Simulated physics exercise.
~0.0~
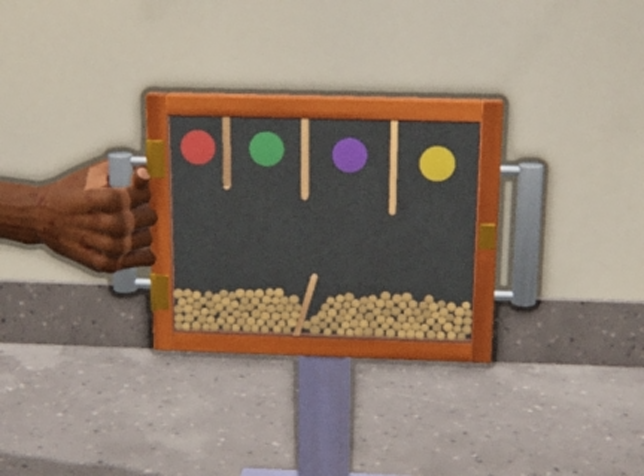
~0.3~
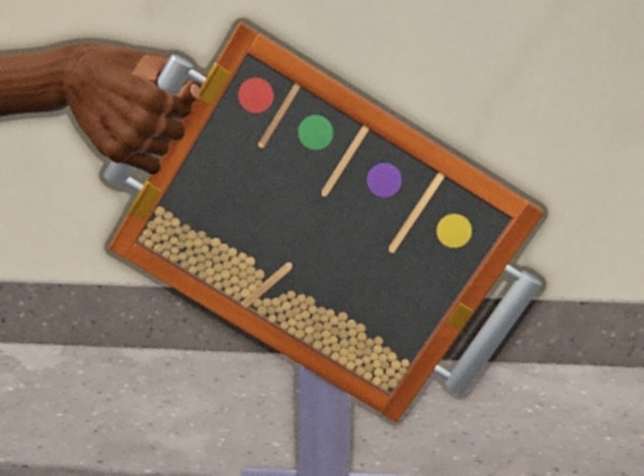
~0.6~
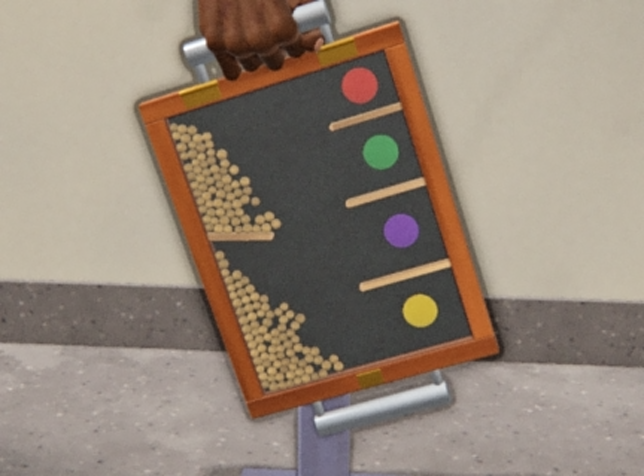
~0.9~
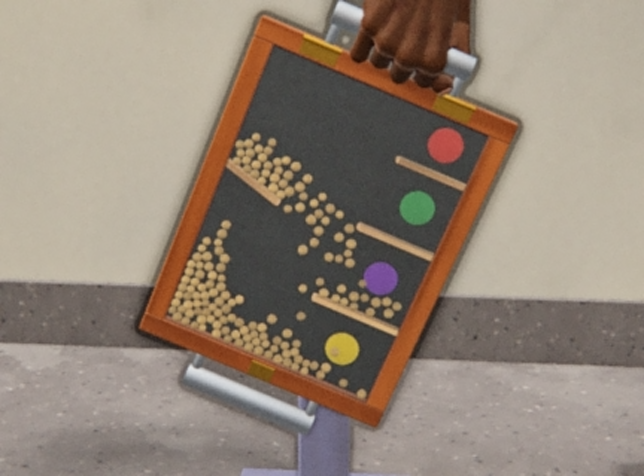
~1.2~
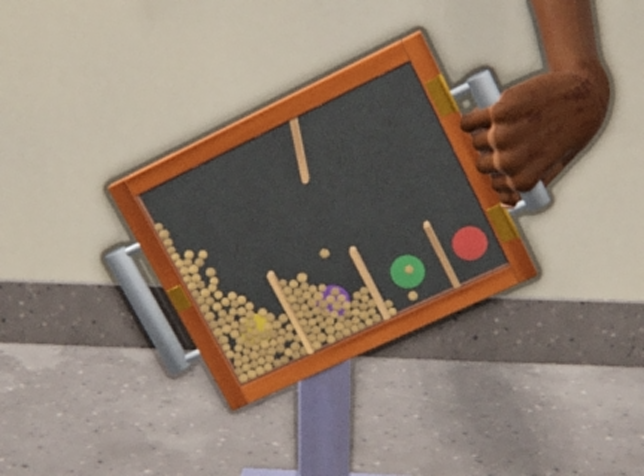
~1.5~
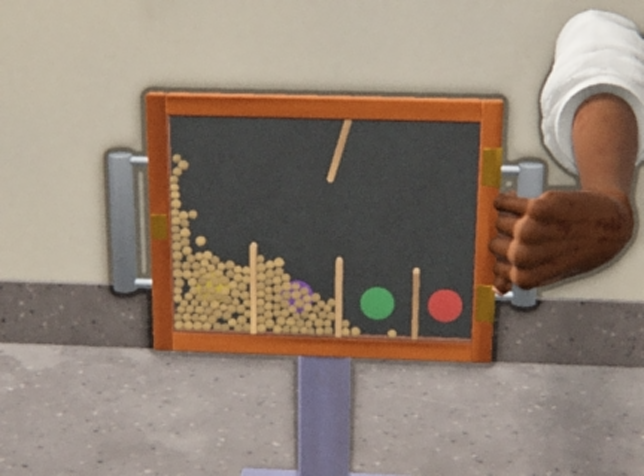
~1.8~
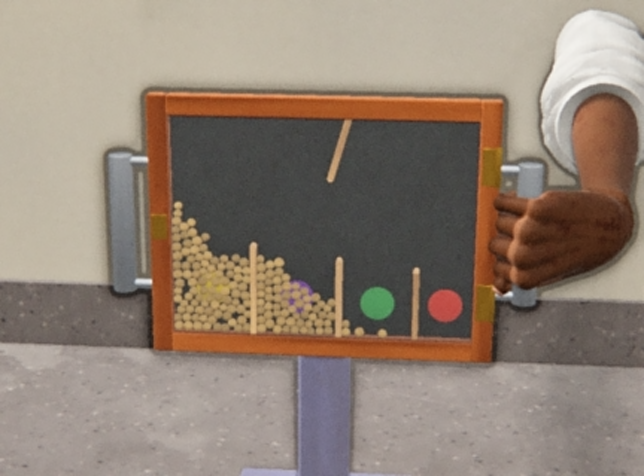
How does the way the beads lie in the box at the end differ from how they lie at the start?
At the start they lie in a low layer across the whole bottom of the box, but at the end they are heaped towards the left, climbing higher up that side and leaving the right side almost bare.
